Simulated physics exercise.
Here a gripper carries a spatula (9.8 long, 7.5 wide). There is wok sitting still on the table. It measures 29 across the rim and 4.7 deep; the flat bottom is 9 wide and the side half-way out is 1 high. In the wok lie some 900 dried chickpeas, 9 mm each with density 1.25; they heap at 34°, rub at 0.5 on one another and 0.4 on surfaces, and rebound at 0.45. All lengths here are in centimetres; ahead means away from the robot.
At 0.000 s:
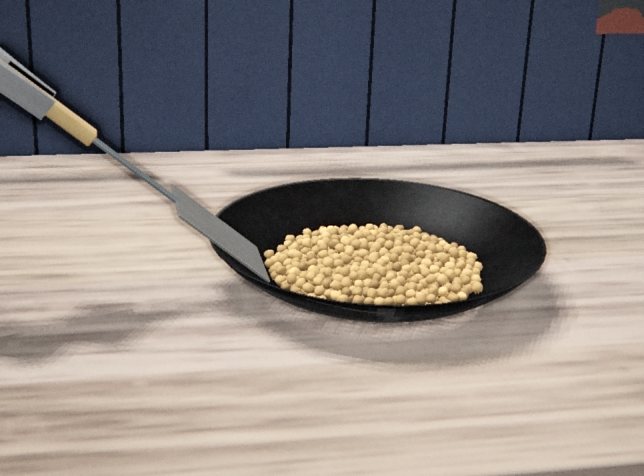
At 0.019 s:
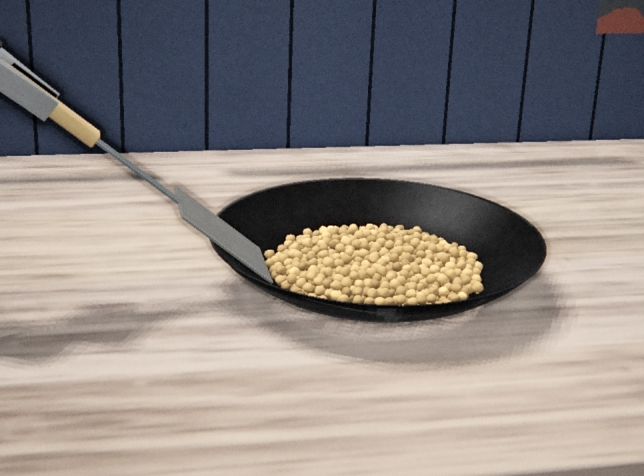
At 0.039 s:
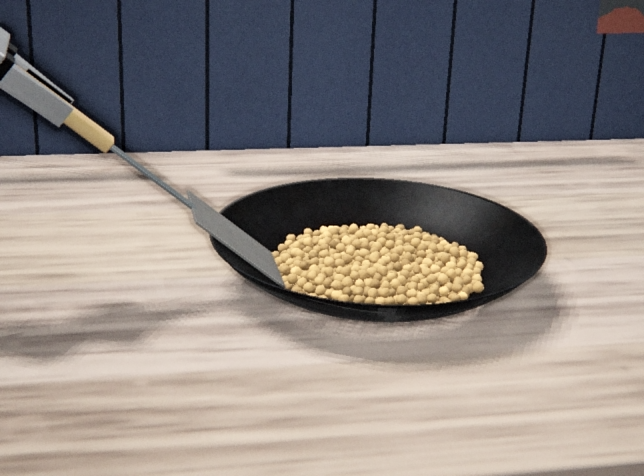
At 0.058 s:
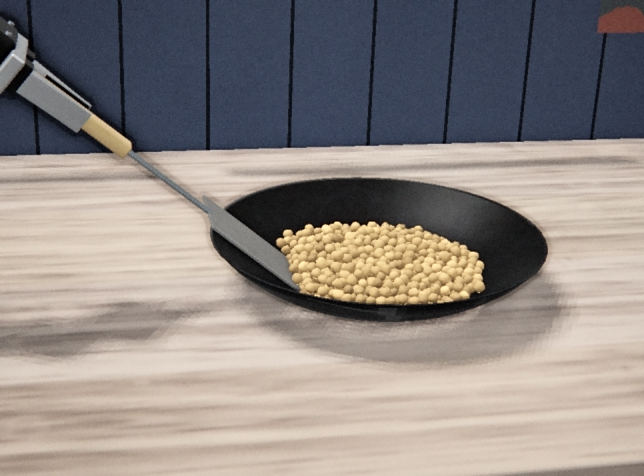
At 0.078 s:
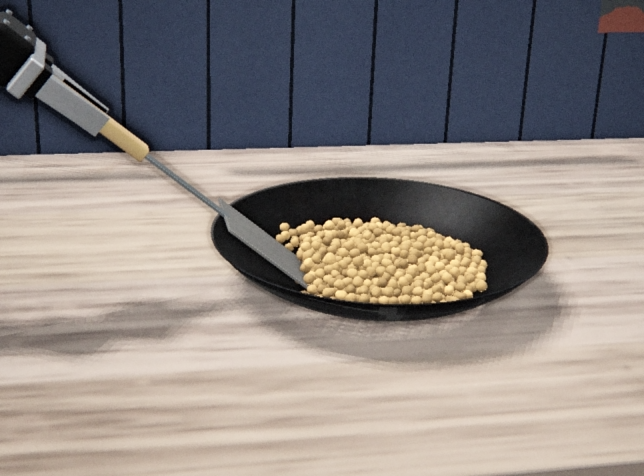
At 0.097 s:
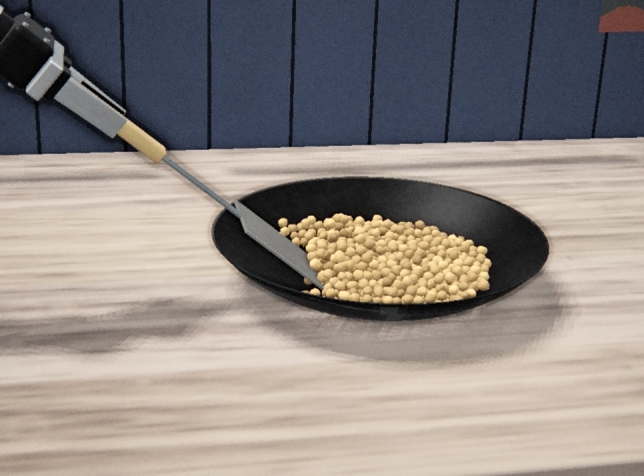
On a pale wooden table, a gripper slid a spatula rightward into a black wok of dried chickpeas, nudging the near-left side of the pile a little while the wok sat still.
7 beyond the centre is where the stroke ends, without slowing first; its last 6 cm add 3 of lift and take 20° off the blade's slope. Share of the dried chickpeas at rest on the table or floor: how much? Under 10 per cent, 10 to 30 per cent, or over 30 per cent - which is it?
It is under 10 per cent.
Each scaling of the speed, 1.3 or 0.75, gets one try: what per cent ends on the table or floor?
Near 5 and near 0 percent respectively.
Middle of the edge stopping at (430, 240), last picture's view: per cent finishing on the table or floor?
Something near 0 in a hundred.
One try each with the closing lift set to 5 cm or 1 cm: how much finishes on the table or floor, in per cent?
Estimates, in order: 5 % then 0 %.
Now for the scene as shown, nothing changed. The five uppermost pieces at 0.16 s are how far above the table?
I'd put it close to 4 cm.
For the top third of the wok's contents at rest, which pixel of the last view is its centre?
Look near (479, 242).
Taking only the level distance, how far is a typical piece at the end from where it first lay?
Some 4 centimetres.
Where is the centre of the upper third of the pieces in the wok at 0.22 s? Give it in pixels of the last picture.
Centre: Roughly (431, 243) in the last picture.
By 0.16 s, sloping 40°, highest piece 5 above the table; 900 in the wok.
By 0.22 s, sloping 32°, highest piece 6 above the table; 900 in the wok.
By 0.45 s, sloping 20°, highest piece 6 above the table; 890 in the wok, 6 on the table or floor, 4 on the blade or in flight.
By 1.50 s, sloping 20°, highest piece 5 above the table; 889 in the wok, 11 on the table or floor.
Final count, 889 in the wok, 11 on the table or floor. That is 1 % on the table or floor.
